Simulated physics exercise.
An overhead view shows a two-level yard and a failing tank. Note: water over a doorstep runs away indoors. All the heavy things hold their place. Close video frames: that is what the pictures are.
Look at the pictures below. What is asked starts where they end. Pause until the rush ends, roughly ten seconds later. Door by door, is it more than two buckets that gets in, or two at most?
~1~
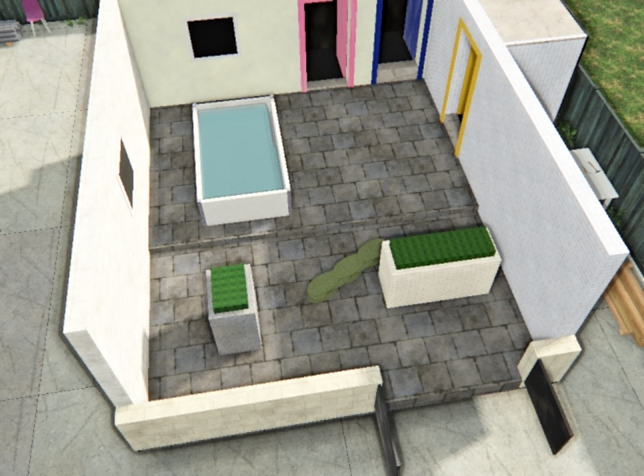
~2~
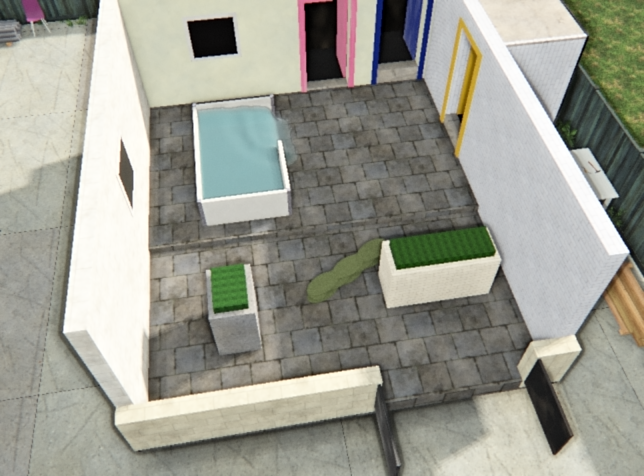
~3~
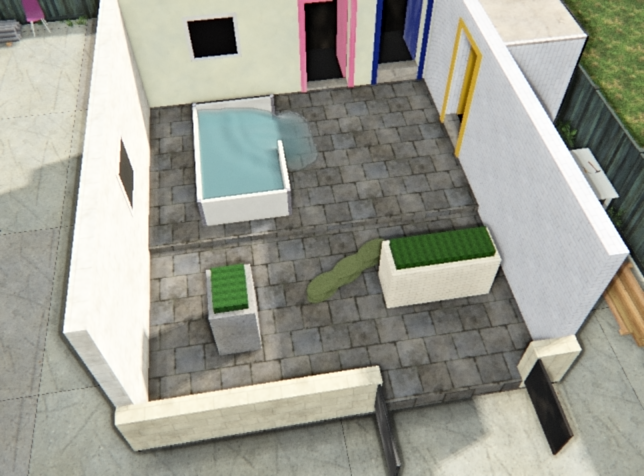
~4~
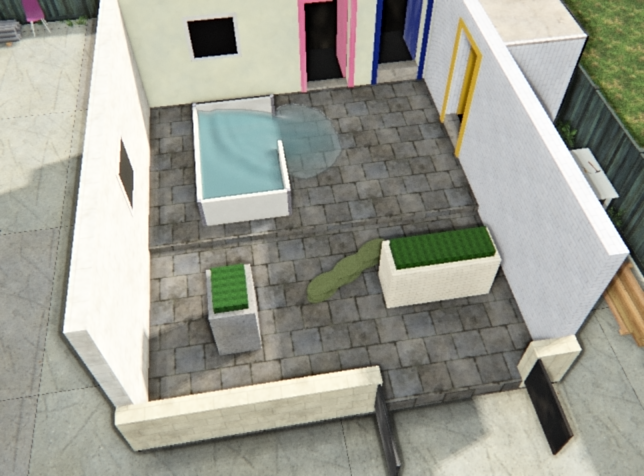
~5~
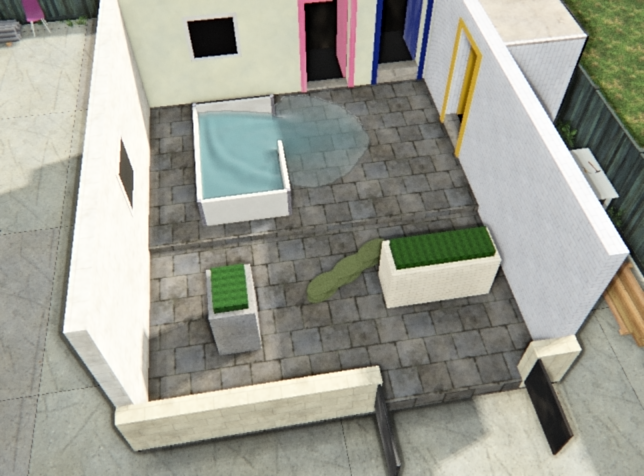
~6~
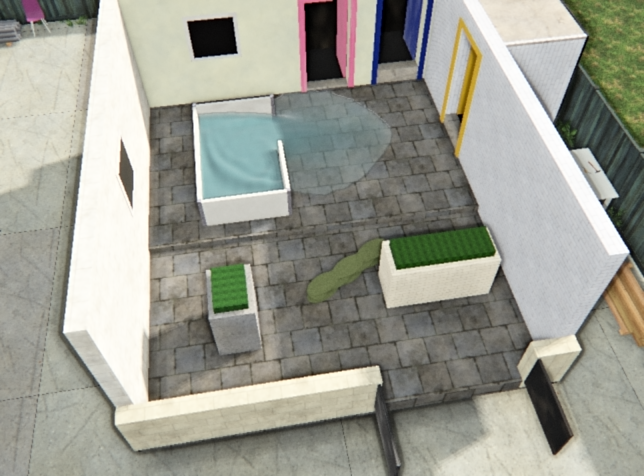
My prediction: The pink door will receive over two buckets, the yellow door will receive two buckets or fewer, the blue door will receive two buckets or fewer.
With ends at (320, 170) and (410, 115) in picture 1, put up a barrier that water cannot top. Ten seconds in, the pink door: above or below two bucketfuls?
As for that door, the pink door overshoots.
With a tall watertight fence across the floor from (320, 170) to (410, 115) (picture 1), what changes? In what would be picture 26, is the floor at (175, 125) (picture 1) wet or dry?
Spared.
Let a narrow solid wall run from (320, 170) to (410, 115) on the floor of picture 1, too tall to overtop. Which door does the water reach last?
It's the one in yellow.
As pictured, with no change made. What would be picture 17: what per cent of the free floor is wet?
I reckon 25 per cent or so.
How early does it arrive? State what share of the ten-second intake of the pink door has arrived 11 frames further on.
Roughly 30 percent.
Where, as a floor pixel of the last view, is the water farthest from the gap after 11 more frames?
Somewhere about (474, 219).
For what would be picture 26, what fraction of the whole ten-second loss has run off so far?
Something close to 25 percent by that point.
A moment on, water covers 25 % of the floor; the pink door wet at the sill, nothing in, the yellow door wet at the sill, nothing in, the blue door wet at the sill, nothing in.
Next, water covers 25 % of the floor; the pink door over two buckets in, the yellow door wet at the sill, nothing in, the blue door wet at the sill, nothing in.
Then, water covers 35 % of the floor; the pink door over two buckets in, the yellow door wet at the sill, nothing in, the blue door wet at the sill, nothing in.
Later, water covers 50 % of the floor; the pink door far over two buckets in, the yellow door wet at the sill, nothing in, the blue door wet at the sill, nothing in.
In the end, water covers 75 % of the floor; the pink door far over two buckets in, the yellow door wet at the sill, nothing in, the blue door wet at the sill, nothing in.
